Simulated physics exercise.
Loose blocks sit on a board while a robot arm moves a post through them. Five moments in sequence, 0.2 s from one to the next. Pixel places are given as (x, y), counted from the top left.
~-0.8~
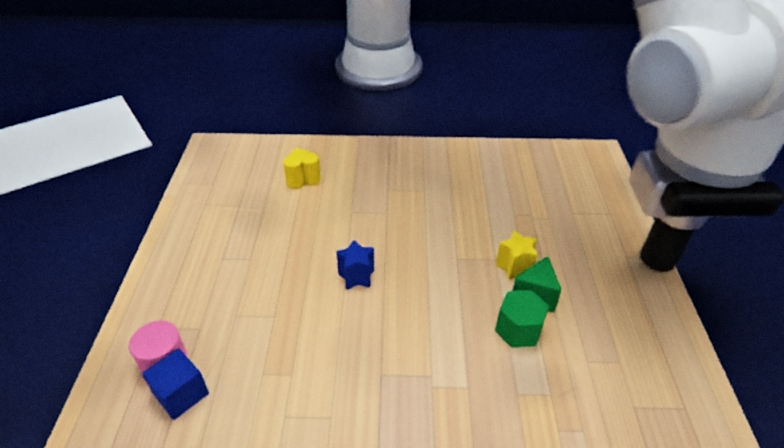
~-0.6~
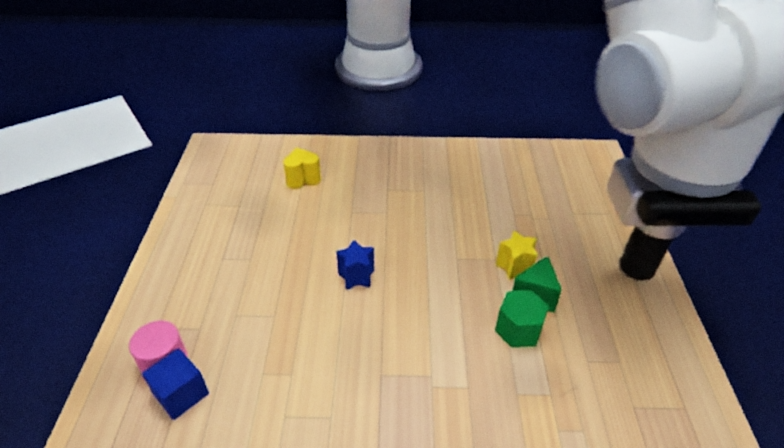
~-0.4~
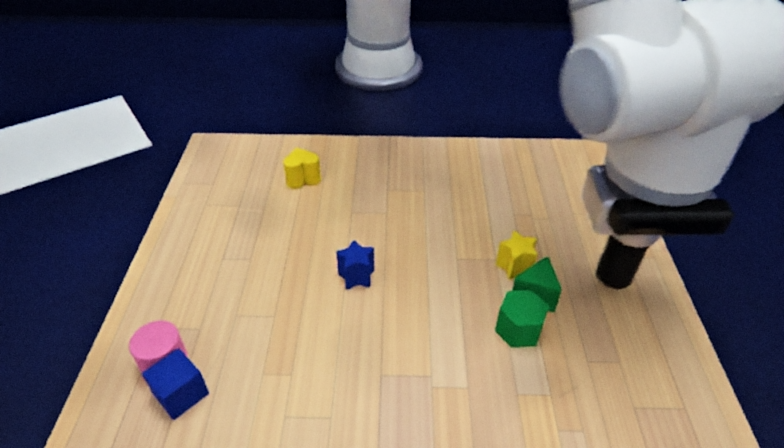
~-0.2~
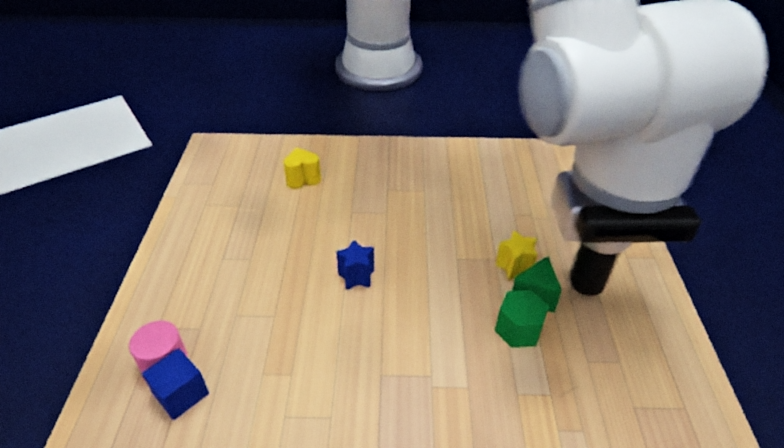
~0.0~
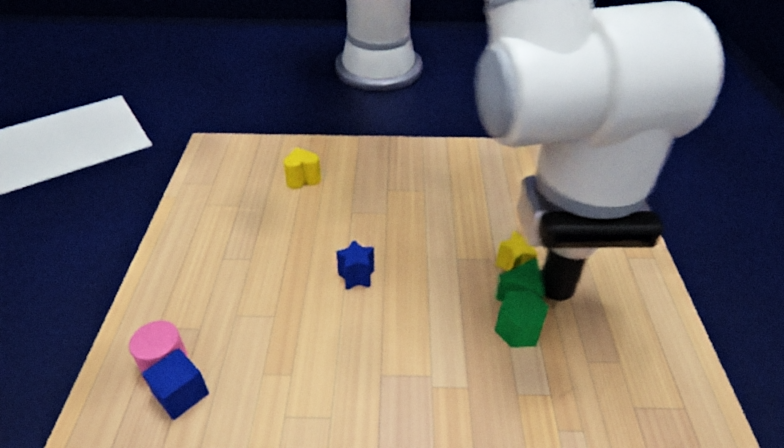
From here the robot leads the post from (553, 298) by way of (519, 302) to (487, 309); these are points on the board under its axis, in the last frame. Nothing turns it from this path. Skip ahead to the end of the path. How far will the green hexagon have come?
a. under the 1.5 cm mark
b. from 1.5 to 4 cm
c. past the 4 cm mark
b (from 1.5 to 4 cm)
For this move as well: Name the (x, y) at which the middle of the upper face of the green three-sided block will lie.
It will likely be found at (457, 283).
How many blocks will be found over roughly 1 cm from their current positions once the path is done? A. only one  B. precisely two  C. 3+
That would be B.
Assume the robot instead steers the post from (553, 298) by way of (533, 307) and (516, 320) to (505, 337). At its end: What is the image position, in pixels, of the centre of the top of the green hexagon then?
Around (490, 346).
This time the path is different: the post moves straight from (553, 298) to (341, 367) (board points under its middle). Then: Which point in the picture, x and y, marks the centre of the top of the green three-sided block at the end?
The centre of its top will be at (453, 279).
On the path given first. Halfway along, post (521, 291); green hexagon (517, 314), turned 35° anticlockwise; green three-sided block (490, 280), turned 15° anticlockwise.
At the end, post (489, 298); yellow star-shaped block not moved; green hexagon (512, 318), turned 65° anticlockwise; green three-sided block (457, 283).
